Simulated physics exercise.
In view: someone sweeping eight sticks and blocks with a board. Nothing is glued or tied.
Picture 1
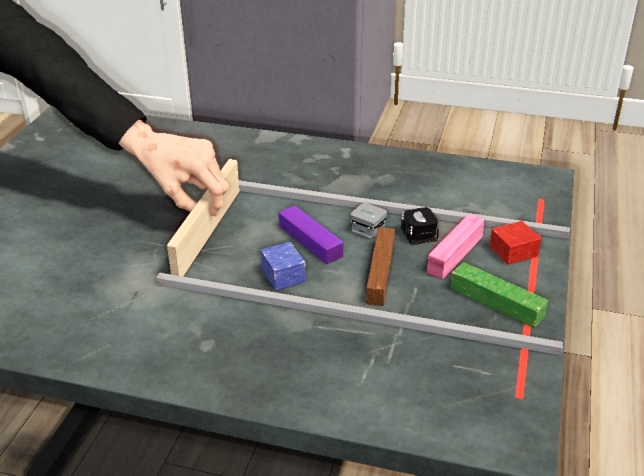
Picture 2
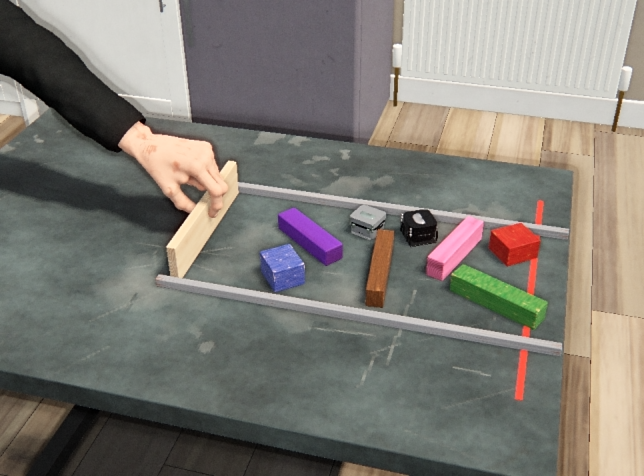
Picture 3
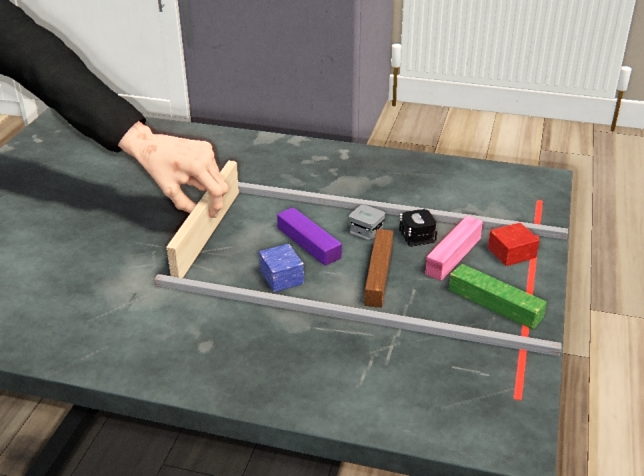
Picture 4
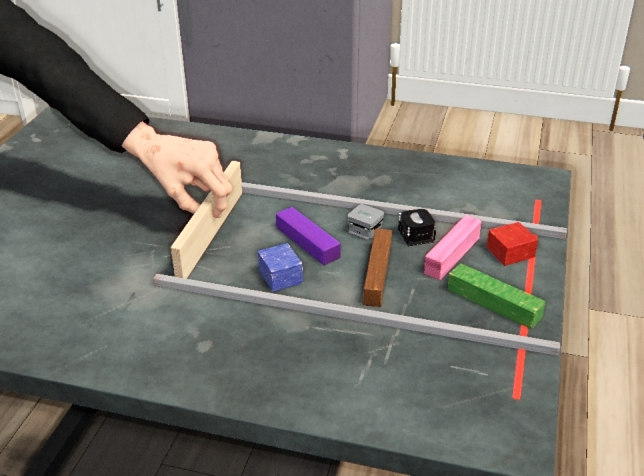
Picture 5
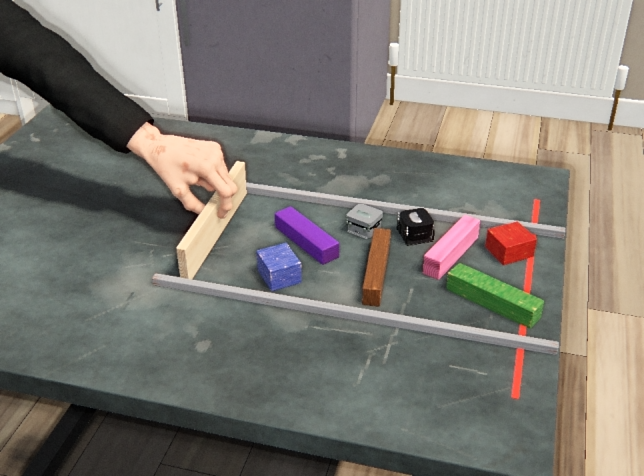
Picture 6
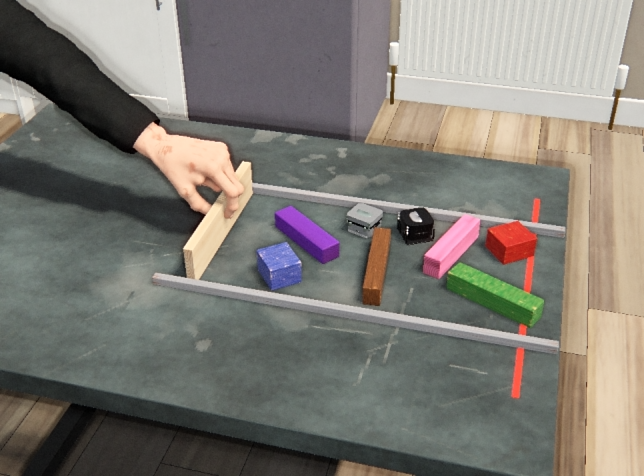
On a dark, scuffed tabletop in a room with a white radiator, a hand holds a wooden board upright at the left end of two rails, with eight colourful sticks and blocks between them. The board stays nearly still at first, then the hand slides it slightly right, while the pieces remain in place.
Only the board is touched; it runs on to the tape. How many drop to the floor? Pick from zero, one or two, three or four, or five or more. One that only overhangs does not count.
In the end the number that fall off is five or more.
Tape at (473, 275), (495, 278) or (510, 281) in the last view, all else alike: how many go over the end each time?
Try by try, 1, 2 and 3.
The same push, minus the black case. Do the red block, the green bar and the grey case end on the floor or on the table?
The red block falls; the green bar comes down; the grey case holds on.
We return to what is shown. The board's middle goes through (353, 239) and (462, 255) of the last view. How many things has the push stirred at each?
5 and 8.
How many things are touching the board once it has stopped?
That makes 3.
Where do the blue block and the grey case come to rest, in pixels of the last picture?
The blue block at (543, 318), the grey case at (547, 239).
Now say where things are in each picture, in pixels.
Red block (515, 243); green bar (498, 294); pink stick (456, 246); board (206, 216); tape (532, 284), in the first frame.
Green bar (497, 296); black case (419, 228), in the second frame.
Pink stick (455, 247); board (206, 218), in the third frame.
Red block (512, 243); grey case (366, 223), in the fourth frame.
Green bar (494, 295); purple stick (306, 235), in the fifth frame.
Red block (511, 242); green bar (494, 294); pink stick (452, 246); board (221, 219); tape (528, 283), in the sixth frame.
Early on, none off yet; red block at rest near (511, 242); green bar at rest near (494, 294); pink stick at rest near (452, 246).
A while later, none off yet; red block travelled a little near (528, 246); green bar travelled a little near (519, 302); pink stick travelled a little near (488, 249).
Finally, the number that fall off is five or more; lost, brown bar, black case, pink stick, green bar and red block.
